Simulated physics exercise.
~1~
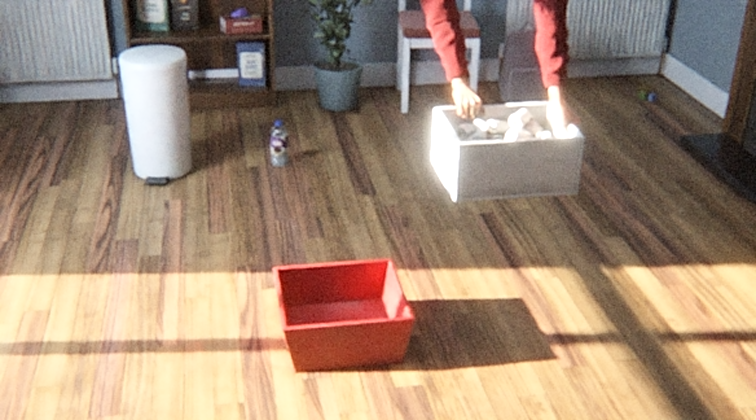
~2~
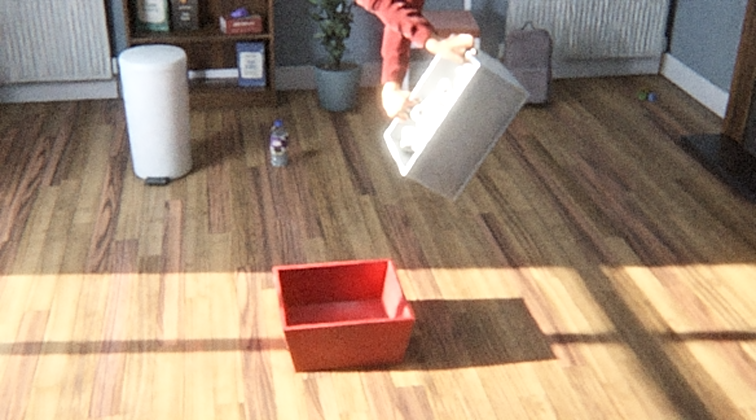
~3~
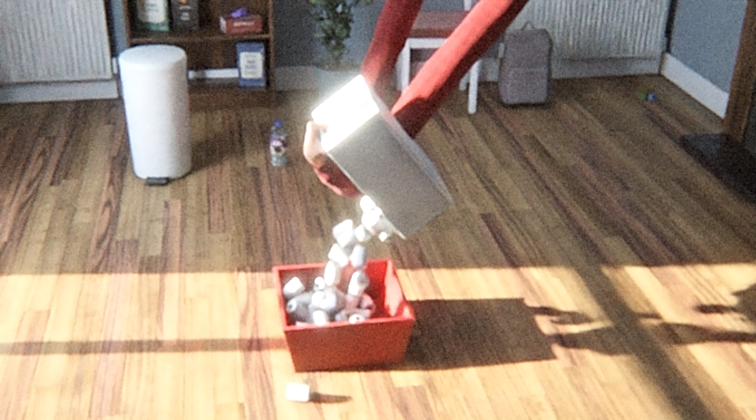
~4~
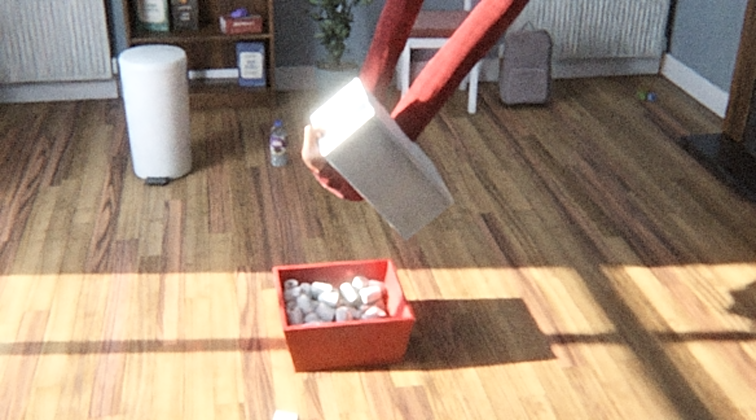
White tote tipped by red-sleeved hands, pouring pale paper rolls into a red tub, one roll landing on the wooden floor.
